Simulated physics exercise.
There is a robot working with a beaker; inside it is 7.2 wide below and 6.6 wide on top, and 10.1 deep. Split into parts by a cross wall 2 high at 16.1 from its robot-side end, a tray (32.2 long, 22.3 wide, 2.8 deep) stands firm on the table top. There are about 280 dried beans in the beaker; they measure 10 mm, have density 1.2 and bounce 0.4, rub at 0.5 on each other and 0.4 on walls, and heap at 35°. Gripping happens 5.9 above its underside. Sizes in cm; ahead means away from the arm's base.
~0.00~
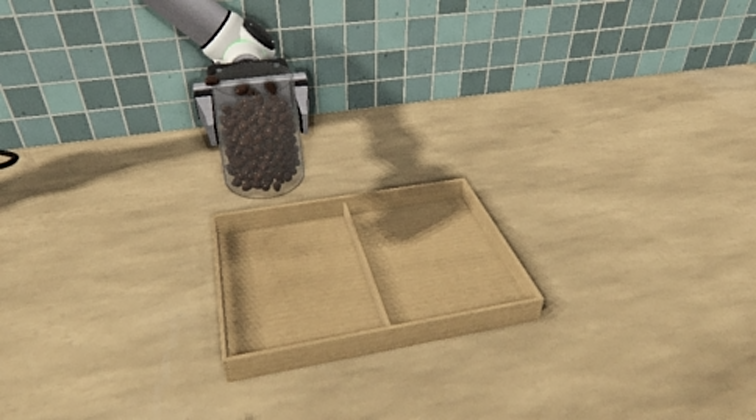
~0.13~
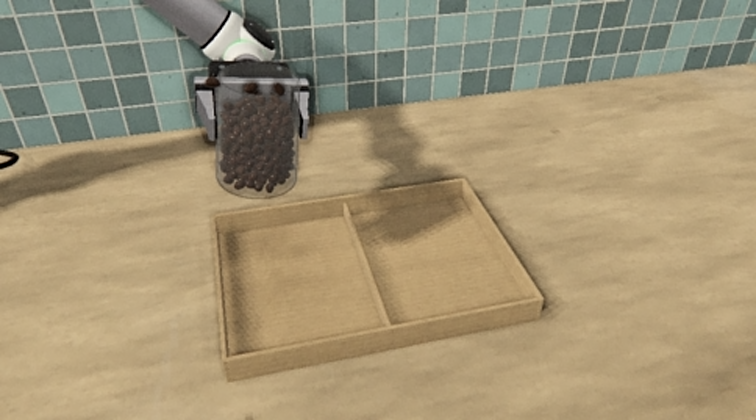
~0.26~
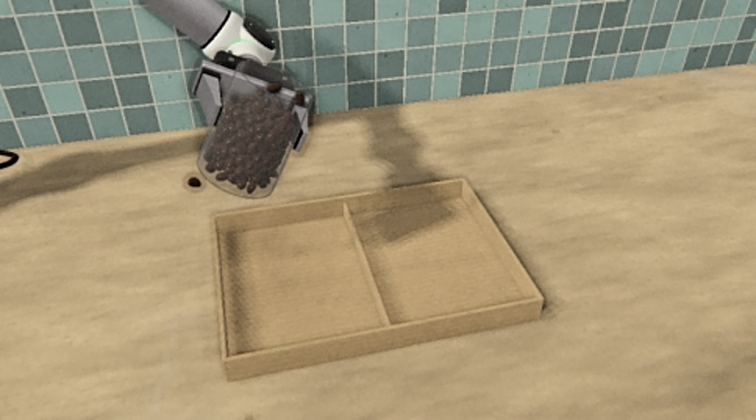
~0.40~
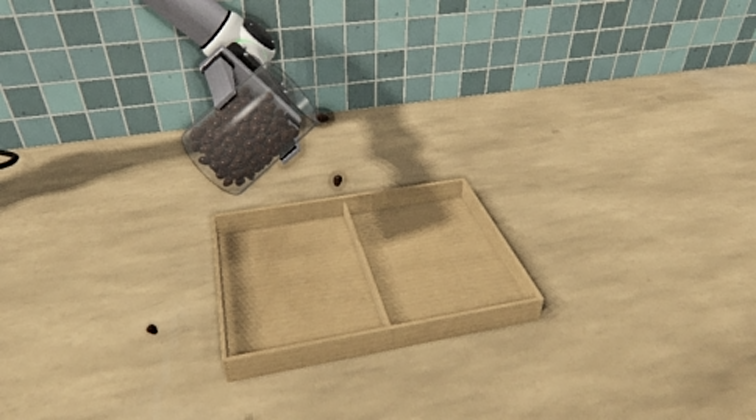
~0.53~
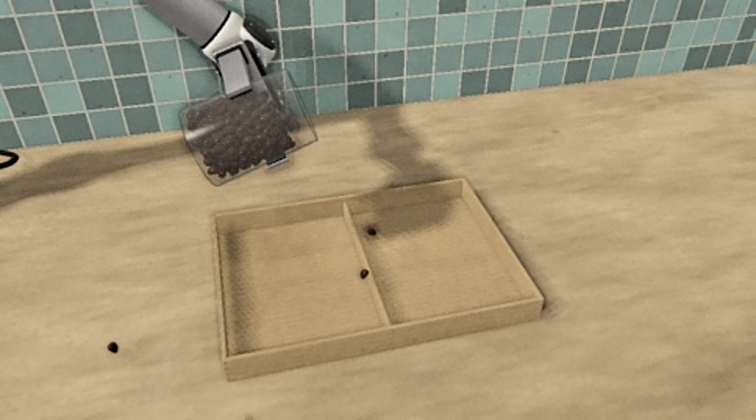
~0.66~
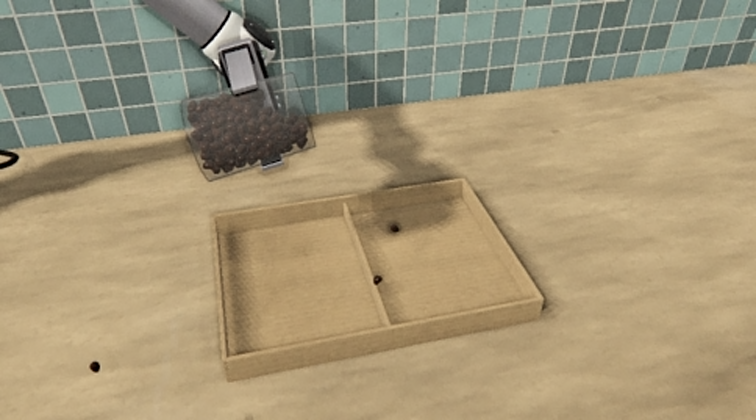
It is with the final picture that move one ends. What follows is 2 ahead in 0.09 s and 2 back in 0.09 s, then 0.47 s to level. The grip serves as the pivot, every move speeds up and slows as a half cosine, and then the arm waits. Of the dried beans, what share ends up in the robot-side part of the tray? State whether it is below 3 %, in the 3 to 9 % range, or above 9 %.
It is in the 3 to 9 % range.
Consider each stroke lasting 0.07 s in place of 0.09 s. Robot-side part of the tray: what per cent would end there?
Roughly 5 percent then.
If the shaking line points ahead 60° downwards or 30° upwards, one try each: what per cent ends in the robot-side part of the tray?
Roughly 0 per cent, then 5 per cent.
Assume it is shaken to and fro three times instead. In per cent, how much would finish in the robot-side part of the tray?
Then about 10 per cent.
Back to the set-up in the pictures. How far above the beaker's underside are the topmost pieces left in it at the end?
Around 9.0 cm up.
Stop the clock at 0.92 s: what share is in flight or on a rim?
About 5 %.
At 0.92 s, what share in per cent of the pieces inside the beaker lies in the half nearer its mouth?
Near 40 in a hundred.
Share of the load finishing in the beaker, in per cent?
End share: Around 90 per cent.
After 0.92 s, tilted 73° forward, highest piece 23 above the table; 266 in the beaker, 4 in the far-side part, 1 on the table or floor, 14 in flight or on a rim.
After 1.18 s, tilted 14° forward, highest piece 24 above the table; 260 in the beaker, 12 in the robot-side part, 11 in the far-side part, 1 on the table or floor, 1 in flight or on a rim.
After 1.51 s, level, highest piece 24 above the table; 260 in the beaker, 13 in the robot-side part, 11 in the far-side part, 1 on the table or floor.
After 2.56 s, level, highest piece 24 above the table; 260 in the beaker, 13 in the robot-side part, 11 in the far-side part, 1 on the table or floor.
In the end, 260 in the beaker, 13 in the robot-side part, 11 in the far-side part, 1 on the table or floor. That is 5 % in the robot-side part of the tray.
